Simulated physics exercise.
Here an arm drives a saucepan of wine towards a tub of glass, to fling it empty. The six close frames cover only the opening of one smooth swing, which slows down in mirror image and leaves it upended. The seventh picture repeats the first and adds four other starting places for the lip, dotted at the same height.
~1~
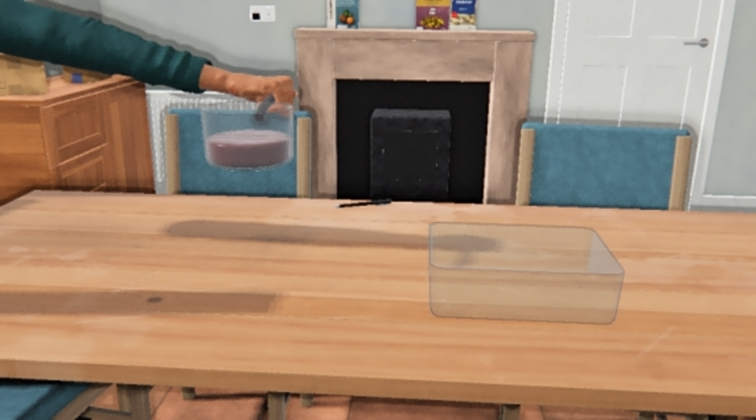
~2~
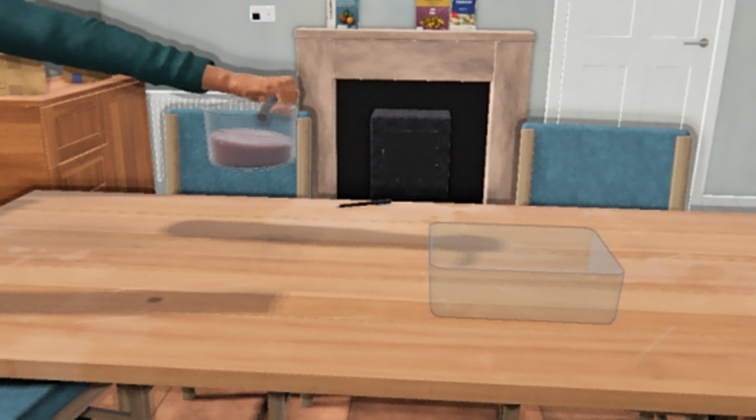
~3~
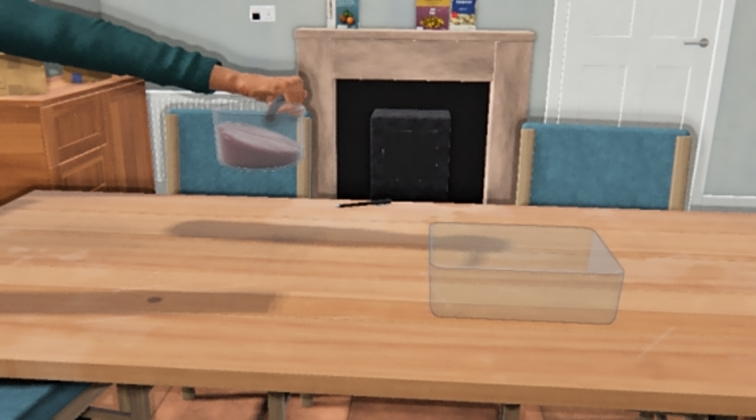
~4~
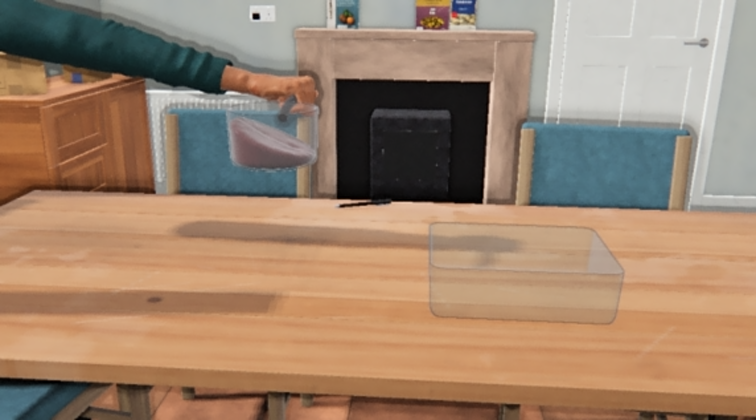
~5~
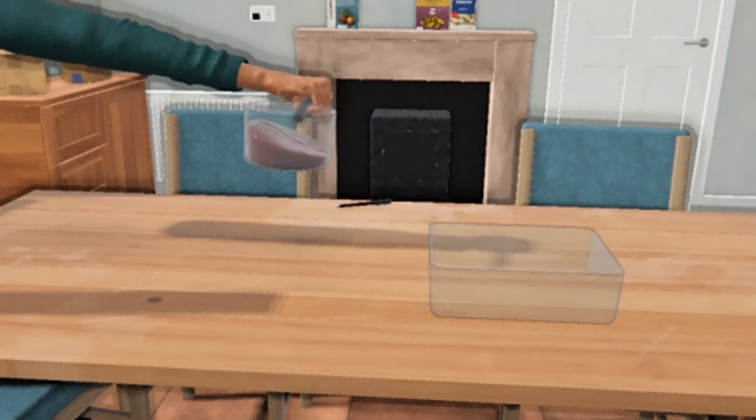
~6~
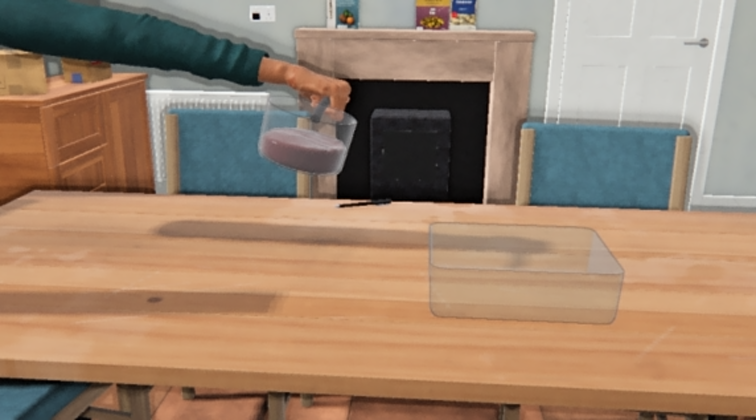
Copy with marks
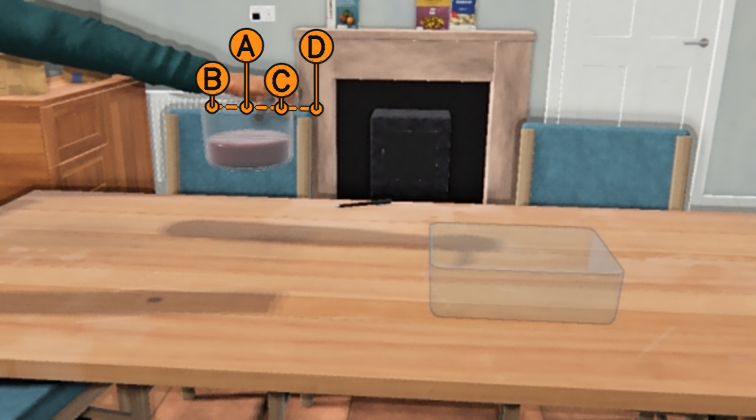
An arm in a dark green sleeve moves a clear container of pinkish liquid rightward above a wooden table holding an empty transparent tub; the liquid sloshes up one side, then the container tilts slightly to the right.
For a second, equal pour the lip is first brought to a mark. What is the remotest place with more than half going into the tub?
Dot D.
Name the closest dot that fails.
The answer is C.
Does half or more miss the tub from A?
Yes, that goes wrong.
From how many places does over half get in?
One of them.
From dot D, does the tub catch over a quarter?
Yes, it does.
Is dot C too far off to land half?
Yes, it does.
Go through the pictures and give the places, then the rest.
In the first picture, upright, lip at (290, 108); tub from (429, 314) to (615, 322); nothing has left yet.
In the second picture, upright, lip at (293, 108); nothing has left yet.
In the third picture, upright, lip at (302, 108); nothing has left yet.
In the fourth picture, upright, lip at (315, 108); nothing has left yet.
In the fifth picture, tipped about 4°, lip at (333, 112); nothing has left yet.
In the sixth picture, tipped about 16°, lip at (354, 122); nothing has left yet.
On the marked copy, A at (246, 107); B at (212, 106); C at (281, 108); D at (316, 108).
With A, about 3 % lands in the tub, 97 % falls short.
With B, about 0 % lands in the tub, 100 % falls short.
With C, about 32 % lands in the tub, 61 % falls short and 6 % goes beside or beyond.
With D, about 62 % lands in the tub, 28 % falls short and 10 % goes beside or beyond.
